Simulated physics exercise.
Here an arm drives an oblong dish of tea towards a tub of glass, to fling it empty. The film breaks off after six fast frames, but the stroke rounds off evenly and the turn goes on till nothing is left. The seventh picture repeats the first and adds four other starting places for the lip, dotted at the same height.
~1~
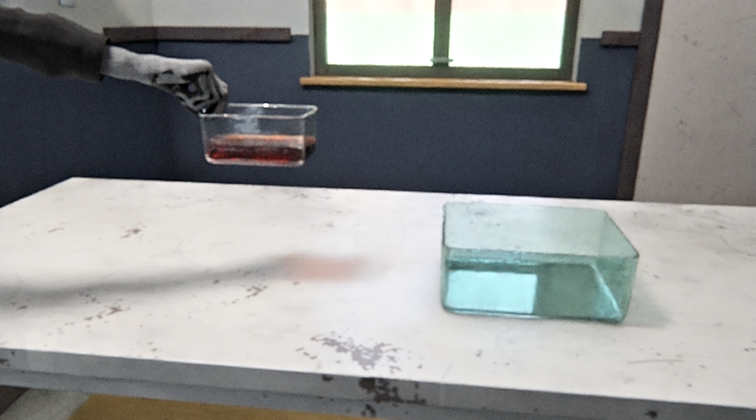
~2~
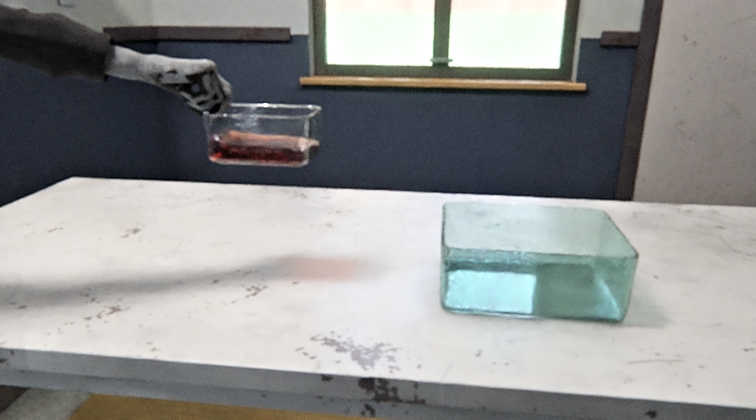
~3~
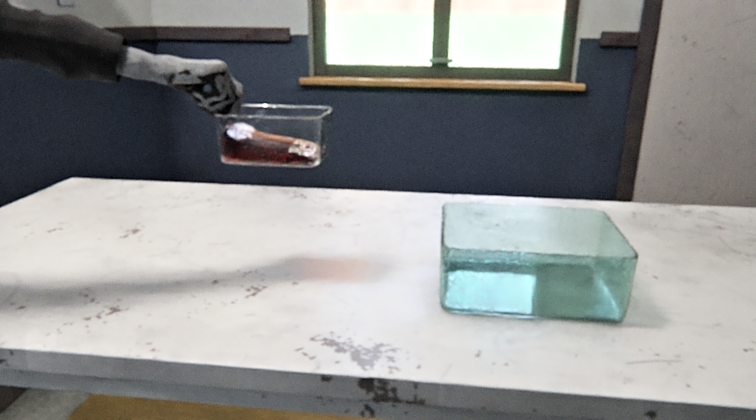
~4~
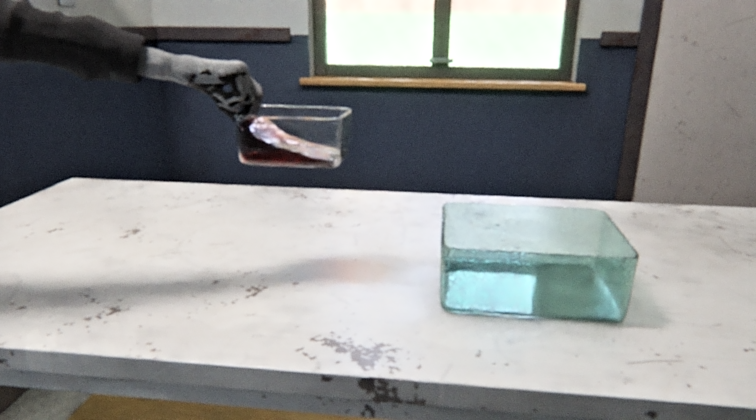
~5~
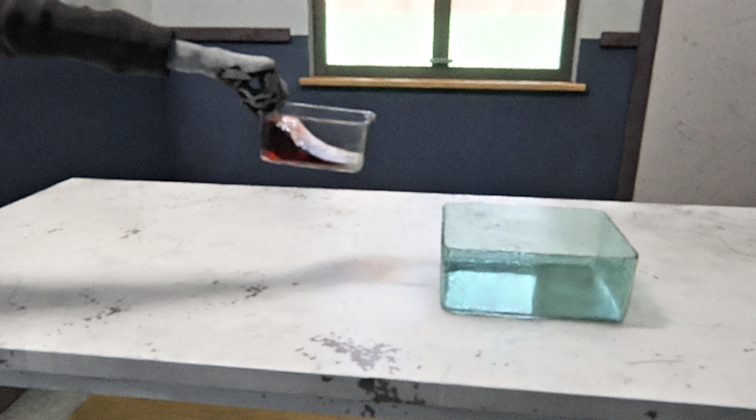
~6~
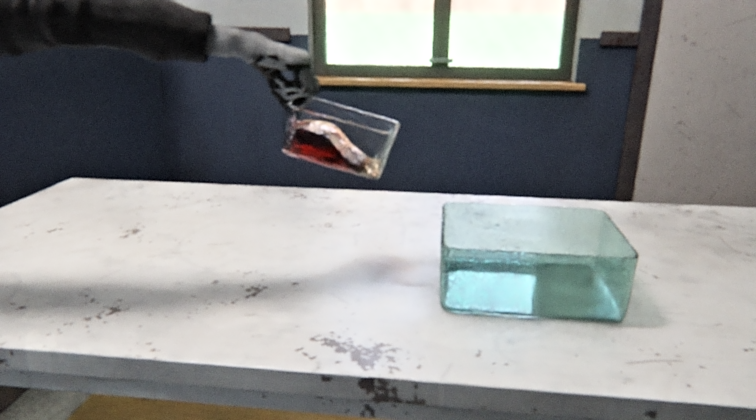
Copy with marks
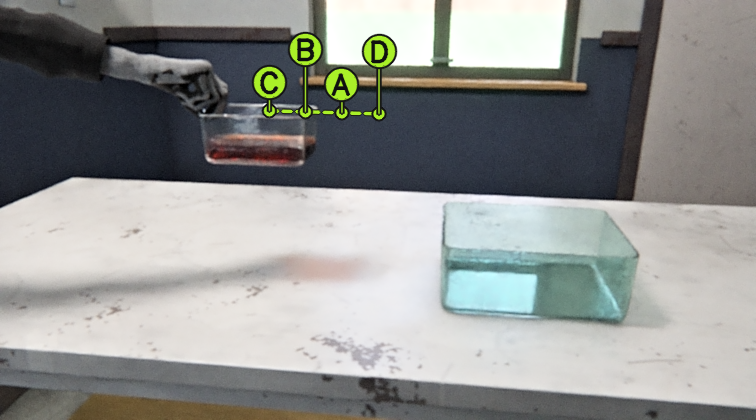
A gloved hand carried a clear oblong dish of reddish-brown liquid rightward above a worn white table, toward a greenish glass tub; the liquid sloshed inside, and the dish began tilting slightly to the right.
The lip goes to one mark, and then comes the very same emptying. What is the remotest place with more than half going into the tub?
I would pick place C.
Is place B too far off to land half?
No.
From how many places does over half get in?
All of them.
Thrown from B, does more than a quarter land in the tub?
Yes, clearly.
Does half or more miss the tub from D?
No, that is safe.
In lime, A at (341, 112); B at (305, 111); C at (269, 110); D at (379, 113).
For place A, about 86 % lands in the tub, 1 % falls short and 12 % goes beside or beyond.
For place B, about 77 % lands in the tub, 14 % falls short and 9 % goes beside or beyond.
For place C, about 66 % lands in the tub, 29 % falls short and 5 % goes beside or beyond.
For place D, about 78 % lands in the tub, 1 % falls short and 21 % goes beside or beyond.
